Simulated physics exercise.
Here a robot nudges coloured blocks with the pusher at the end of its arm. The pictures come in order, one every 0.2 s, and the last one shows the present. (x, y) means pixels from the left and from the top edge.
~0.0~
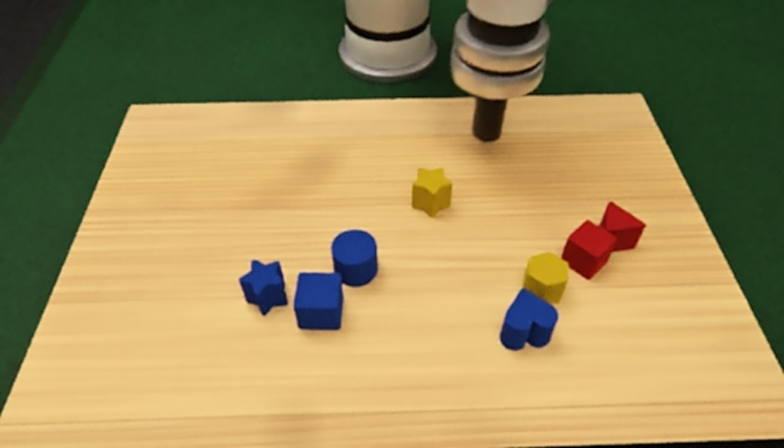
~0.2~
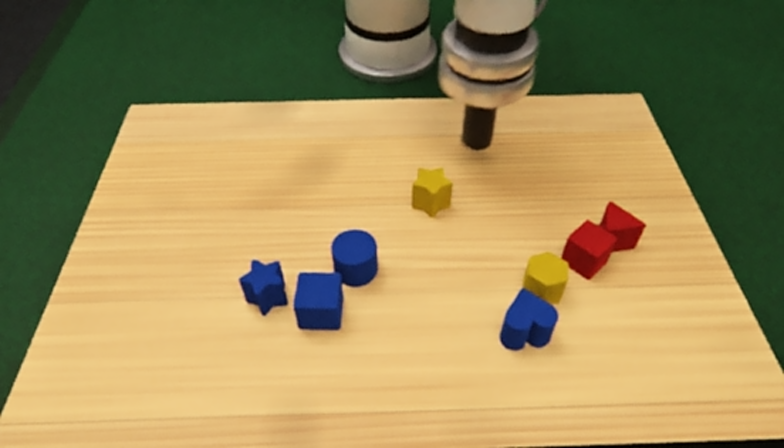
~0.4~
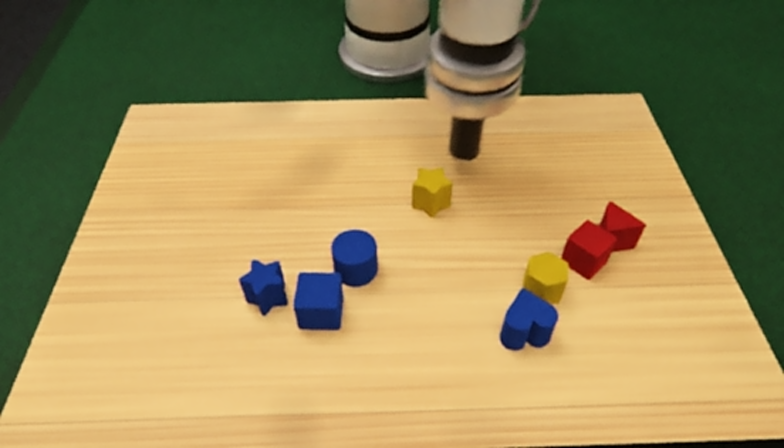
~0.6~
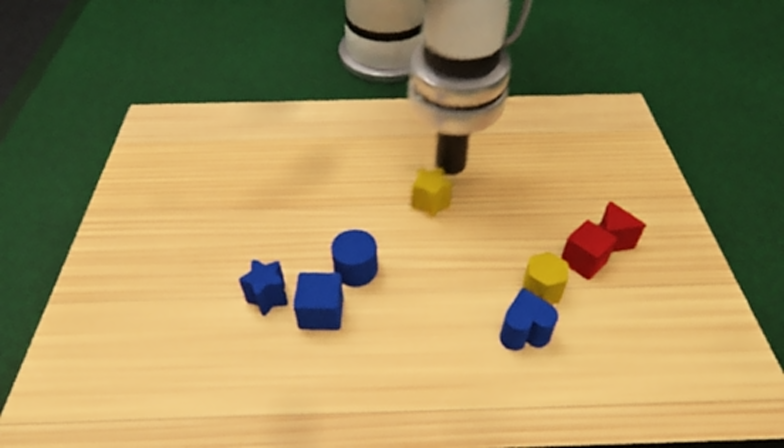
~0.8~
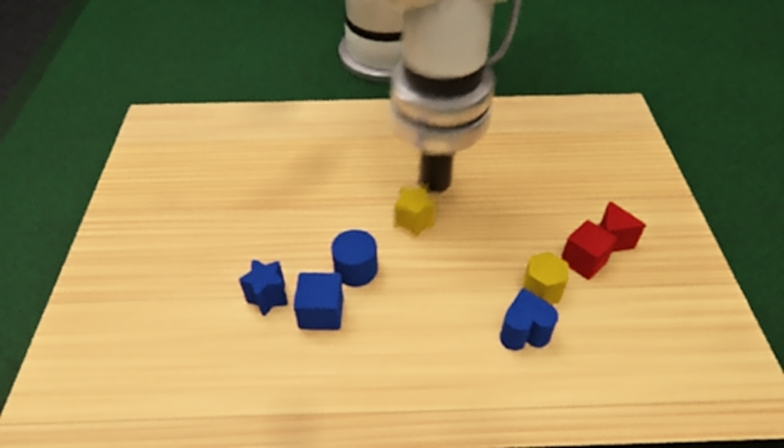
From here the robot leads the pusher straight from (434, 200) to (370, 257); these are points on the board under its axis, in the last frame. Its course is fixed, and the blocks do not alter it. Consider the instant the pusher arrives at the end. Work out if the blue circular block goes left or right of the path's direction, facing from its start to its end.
Over to the left.
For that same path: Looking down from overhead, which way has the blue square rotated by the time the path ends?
With the clock.
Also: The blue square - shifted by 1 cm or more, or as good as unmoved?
It gets moved.
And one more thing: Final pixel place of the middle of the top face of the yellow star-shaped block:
By then it is at (364, 260).
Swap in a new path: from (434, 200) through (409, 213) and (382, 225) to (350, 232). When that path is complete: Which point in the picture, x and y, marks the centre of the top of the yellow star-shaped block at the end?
When the path ends, it will be at (383, 226).
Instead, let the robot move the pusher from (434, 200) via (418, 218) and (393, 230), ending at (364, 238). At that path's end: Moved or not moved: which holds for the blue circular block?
That block will leave its spot.
What follows on the original path. Halfway along, pusher at (403, 210); blue circular block at (353, 249); yellow star-shaped block at (391, 231), turned 30° anticlockwise.
At the end, pusher at (369, 240); blue square at (299, 314), turned 40° clockwise; blue circular block at (334, 285); yellow star-shaped block at (364, 260), turned 60° anticlockwise.
